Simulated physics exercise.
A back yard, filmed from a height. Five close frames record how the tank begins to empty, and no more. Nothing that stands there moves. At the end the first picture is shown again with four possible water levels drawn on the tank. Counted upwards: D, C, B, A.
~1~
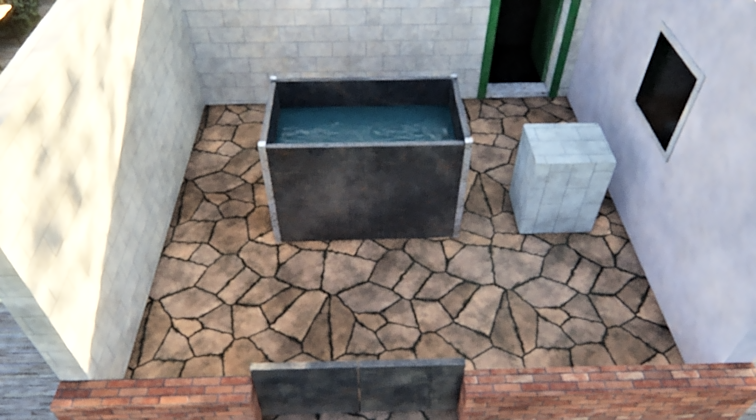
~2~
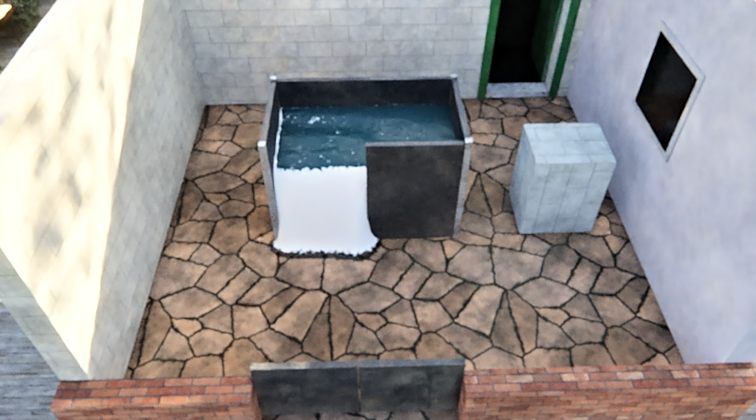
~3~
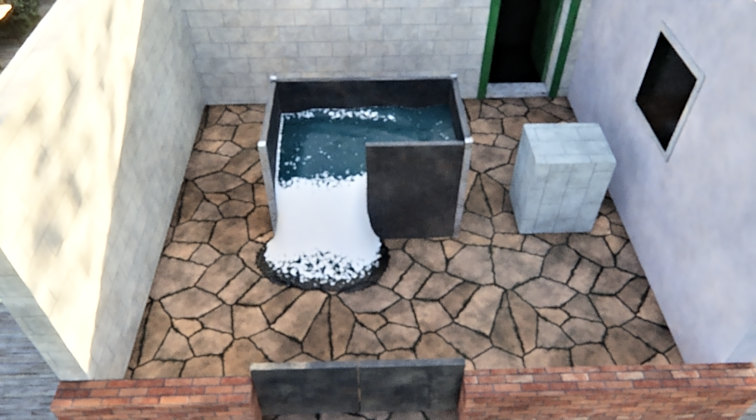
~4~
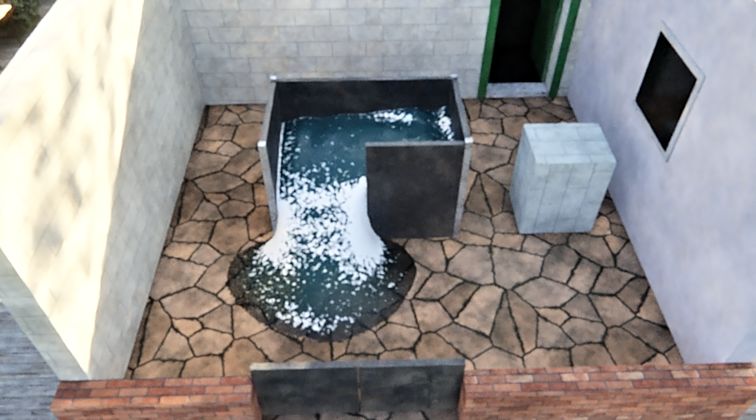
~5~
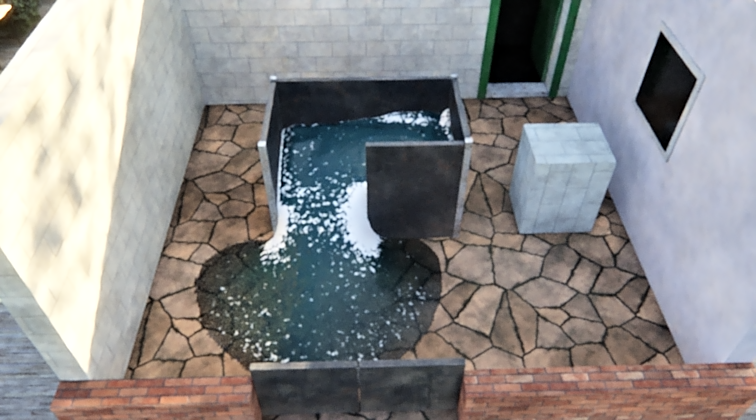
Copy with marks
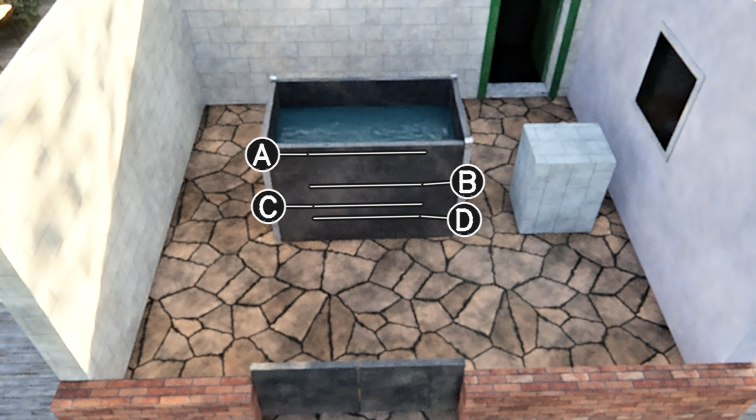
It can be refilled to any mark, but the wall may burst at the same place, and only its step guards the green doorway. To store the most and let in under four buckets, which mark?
B.
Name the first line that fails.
A.
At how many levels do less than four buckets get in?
Three of them.
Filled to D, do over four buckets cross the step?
No.
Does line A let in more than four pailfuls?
Yes.
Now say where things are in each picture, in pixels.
Water in the tank at rest, its middle at (365, 136); foot of the green doorway at (517, 97); shut gate at (358, 369).
Water covers 1 % of the ground and shows as far out as (372, 243).
Water covers 4 % of the ground and shows as far out as (367, 278).
Water covers 9 % of the ground and shows as far out as (356, 322).
Water covers 16 % of the ground and shows as far out as (428, 305).
On the marked copy, A at (366, 153); B at (366, 185); C at (367, 205); D at (367, 217); from the bottom up D, C, B, A.
Choosing A, about 11 bucketfuls get in.
Choosing B, a splash gets over, under a bucket.
Choosing C, nothing gets over.
Choosing D, nothing gets over.
